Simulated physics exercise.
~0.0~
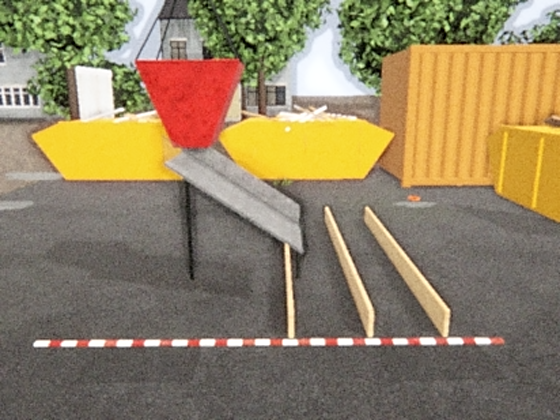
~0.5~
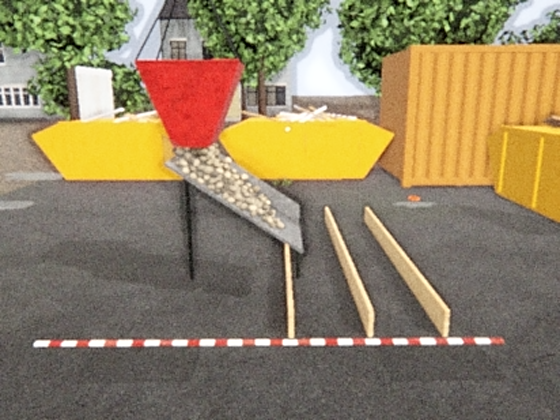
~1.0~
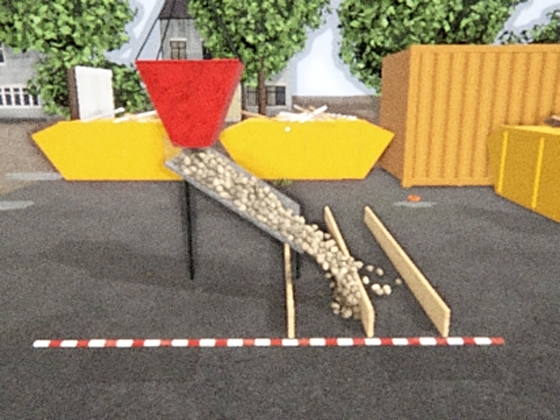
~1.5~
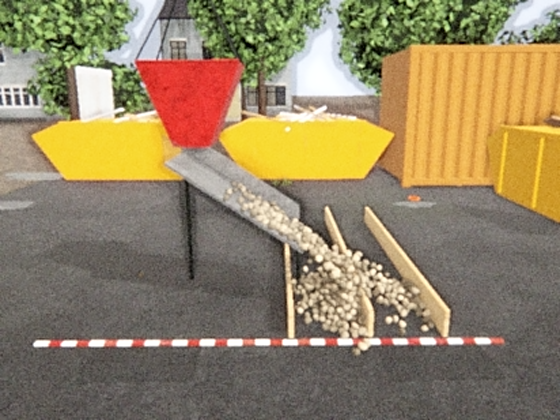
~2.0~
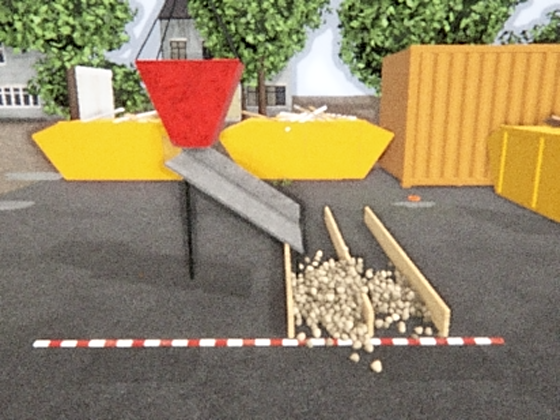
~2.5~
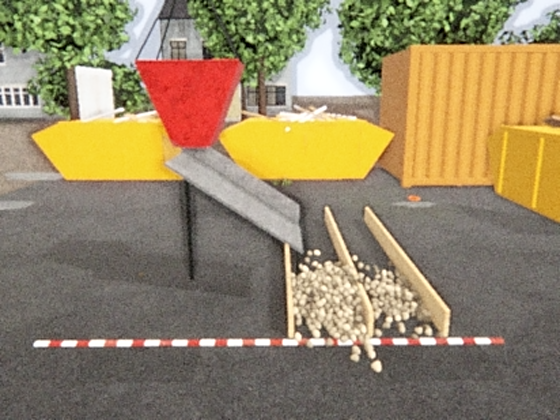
A red hopper let out a load of round, pale stones, which slid down a sloping grey chute to the right and tumbled among three wooden boards, ending with most in the left bay, fewer in the right, and a few just past the striped staff.
